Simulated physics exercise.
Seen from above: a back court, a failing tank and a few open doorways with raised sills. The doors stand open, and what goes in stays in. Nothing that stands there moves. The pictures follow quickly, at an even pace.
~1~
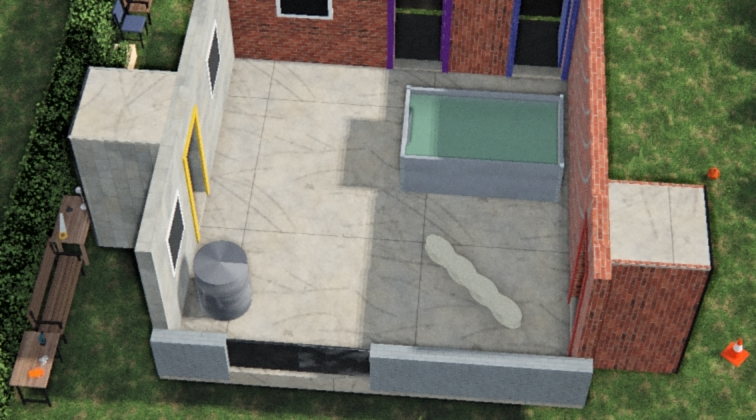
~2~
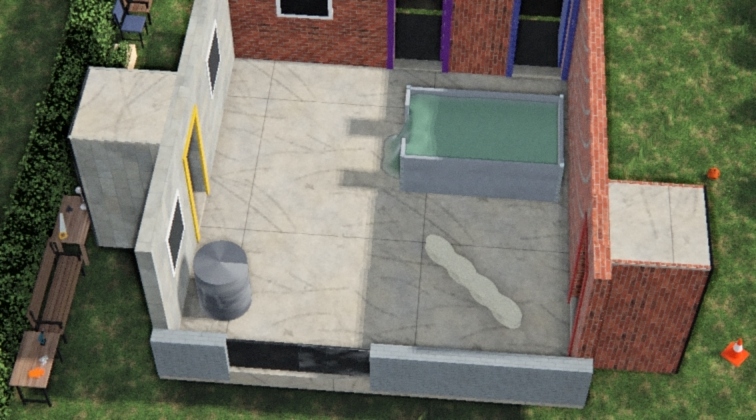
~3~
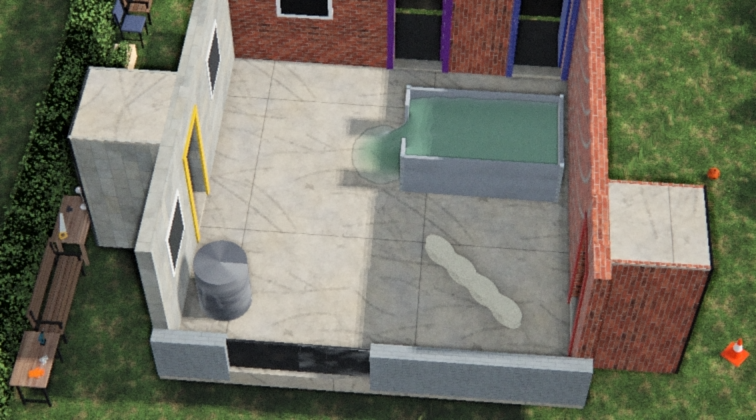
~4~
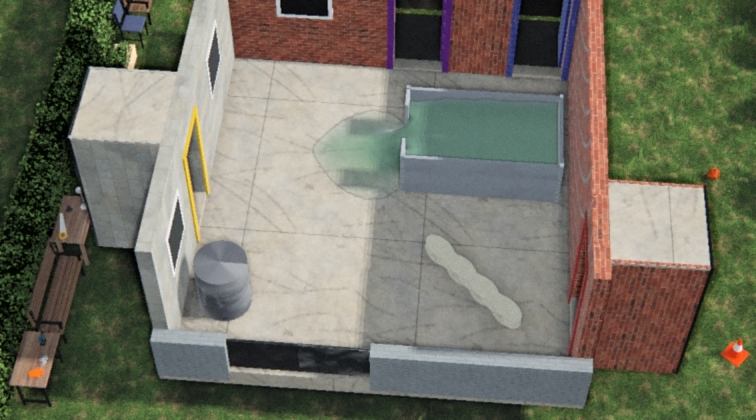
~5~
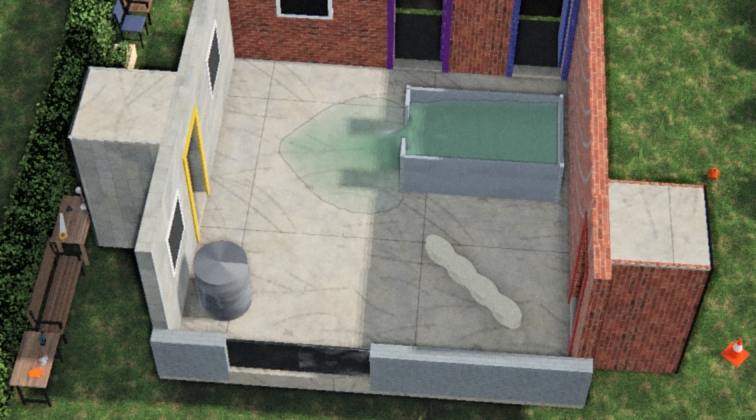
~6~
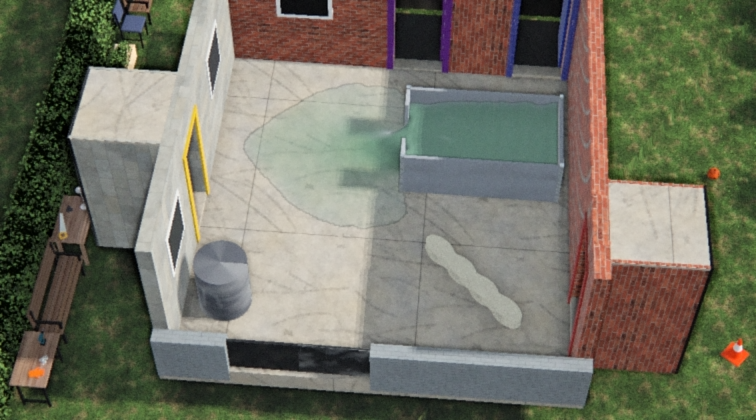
Greenish water pours from the left end of a raised tank and spreads leftward across the courtyard floor.
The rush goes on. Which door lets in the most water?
Most goes in at the yellow door.
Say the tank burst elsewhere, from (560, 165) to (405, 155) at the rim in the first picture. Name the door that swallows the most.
The door marked red.
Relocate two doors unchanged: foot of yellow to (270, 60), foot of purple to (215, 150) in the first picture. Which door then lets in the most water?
It is the purple door.
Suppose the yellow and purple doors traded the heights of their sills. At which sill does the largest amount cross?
I say the door marked yellow.
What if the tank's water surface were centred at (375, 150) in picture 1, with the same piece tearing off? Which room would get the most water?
Most goes in at the door marked yellow.
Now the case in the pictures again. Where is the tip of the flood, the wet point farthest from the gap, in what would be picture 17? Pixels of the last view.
Around (181, 325).
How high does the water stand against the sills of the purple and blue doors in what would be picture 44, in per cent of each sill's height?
About 190 and 40 per cent.
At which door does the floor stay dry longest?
The red door.
A moment on, water covers 35 % of the floor; blue door not reached, yellow door wet at the sill, nothing in, purple door not reached, red door not reached.
Next, water covers 40 % of the floor; blue door not reached, yellow door some in, purple door wet at the sill, nothing in, red door not reached.
Then, water covers 45 % of the floor; blue door not reached, yellow door a lot in, purple door wet at the sill, nothing in, red door not reached.
Later, water covers 80 % of the floor; blue door wet at the sill, nothing in, yellow door a lot in, purple door a trickle in, red door not reached.
In the end, water covers 95 % of the floor; blue door some in, yellow door a lot in, purple door some in, red door wet at the sill, nothing in; the yellow door has let in the most.
